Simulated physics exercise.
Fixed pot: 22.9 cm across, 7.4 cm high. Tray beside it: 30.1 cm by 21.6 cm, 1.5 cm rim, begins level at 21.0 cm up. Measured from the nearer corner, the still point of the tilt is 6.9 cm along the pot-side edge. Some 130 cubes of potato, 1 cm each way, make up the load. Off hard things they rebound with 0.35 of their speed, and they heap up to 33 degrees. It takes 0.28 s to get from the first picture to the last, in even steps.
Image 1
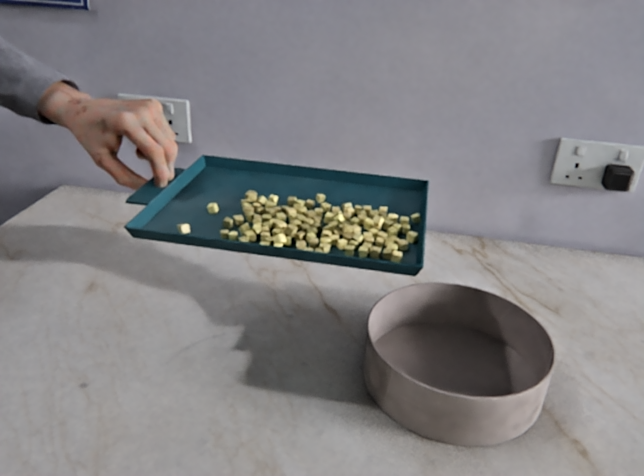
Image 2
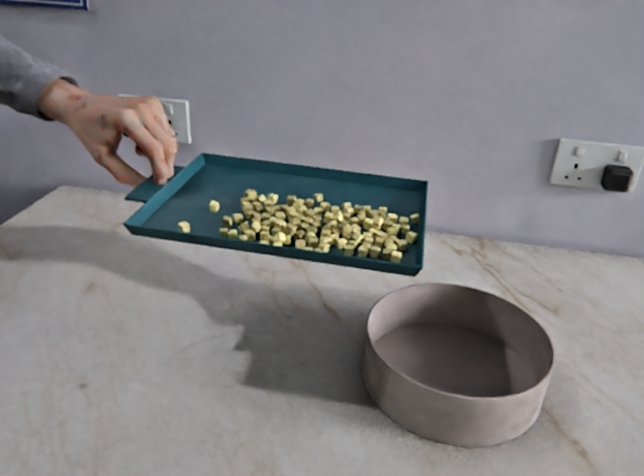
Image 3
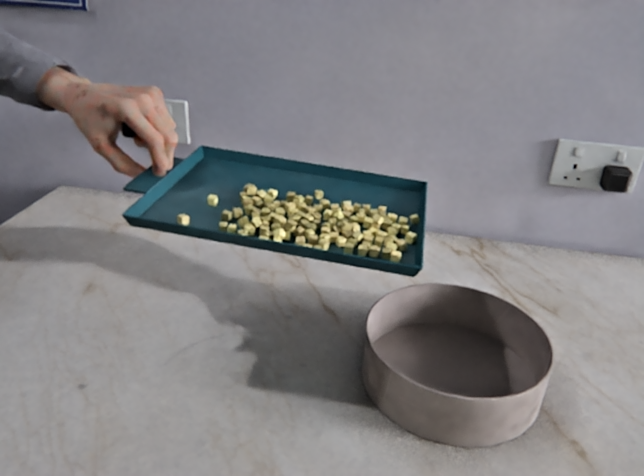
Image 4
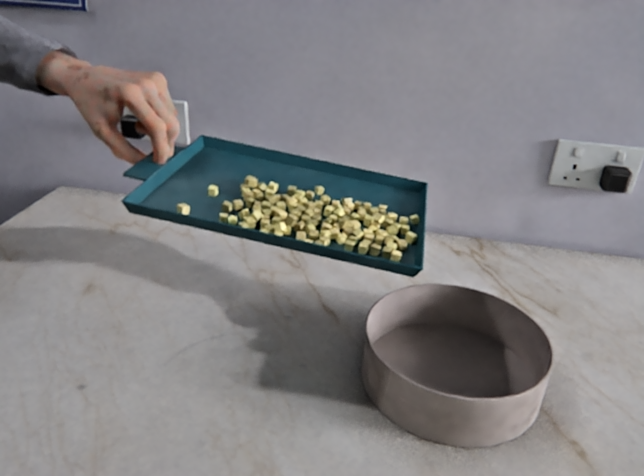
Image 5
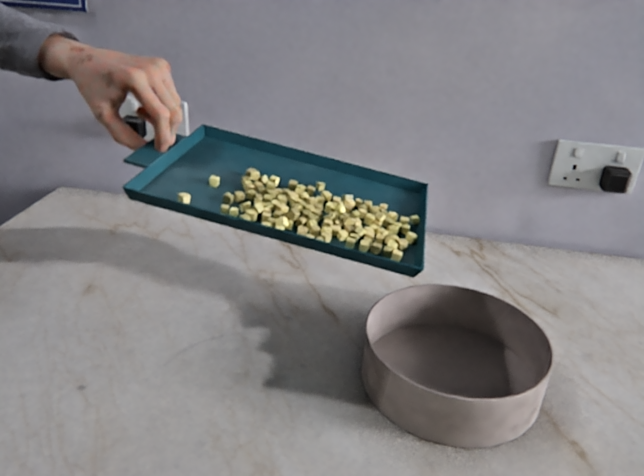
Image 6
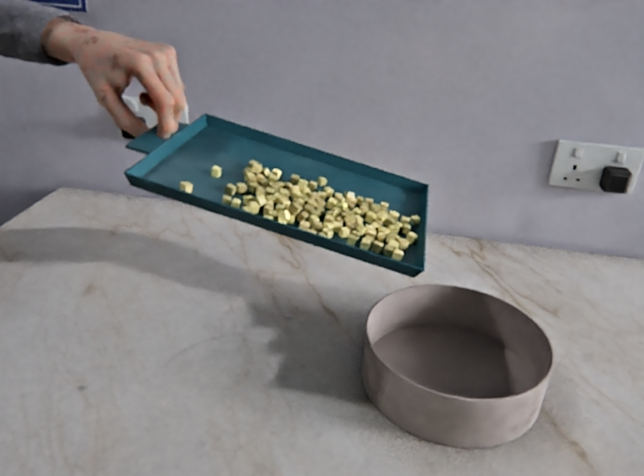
Above a marble counter, a hand raises the left end of a teal tray of potato cubes.
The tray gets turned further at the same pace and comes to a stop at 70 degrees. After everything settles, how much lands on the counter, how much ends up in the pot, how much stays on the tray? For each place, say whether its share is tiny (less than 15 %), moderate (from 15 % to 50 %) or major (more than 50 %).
One by one: Counter: Chances are a negligible share of the lot sits there; pot: Chances are a considerable fraction of the lot sits there; tray: Chances are the heavier share of the lot sits there.
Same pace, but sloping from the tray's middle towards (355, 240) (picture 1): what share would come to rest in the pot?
Something like 30 in a hundred.
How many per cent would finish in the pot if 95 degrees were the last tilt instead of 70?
In that case some 95 per cent.
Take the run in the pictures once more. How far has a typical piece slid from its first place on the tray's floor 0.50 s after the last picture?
Around 3 centimetres.
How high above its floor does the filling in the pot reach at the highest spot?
1.0 cm.
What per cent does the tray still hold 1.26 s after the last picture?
Close to 75 in a hundred parts of the load.
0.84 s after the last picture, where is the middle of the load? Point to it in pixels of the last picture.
Somewhere about (412, 220) in the last view.
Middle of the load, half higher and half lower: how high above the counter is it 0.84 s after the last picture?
I'd put it near 24 cm.
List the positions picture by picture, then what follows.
The first frame shows tray tilt 0 degrees, front corners at (132, 225) and (417, 263); middle of the pieces at (316, 228); pot at (459, 332).
The second frame shows tray tilt 1 degrees, front corners at (131, 222) and (417, 264); middle of the pieces at (316, 227).
The third frame shows tray tilt 3 degrees, front corners at (130, 213) and (416, 264); middle of the pieces at (315, 224).
The fourth frame shows tray tilt 6 degrees, front corners at (130, 200) and (417, 264), lowest corner right back; middle of the pieces at (316, 220).
The fifth frame shows tray tilt 9 degrees, front corners at (131, 186) and (418, 265), lowest corner right back; middle of the pieces at (317, 216).
The sixth frame shows tray tilt 12 degrees, front corners at (133, 172) and (419, 265), lowest corner right back; middle of the pieces at (319, 211); pot at (458, 334).
Then, 0.50 s after the last picture, tilt 40 degrees; the tray holds 100 %, the pot 0 %.
Then, 0.84 s after the last picture, tilt 58 degrees; the tray holds 90 %, the pot 0 %.
Then, 1.26 s after the last picture, tilt 70 degrees; the tray holds 75 %, the pot 15 %.
In the end, counter 5 %, pot 35 %, tray 60 %.
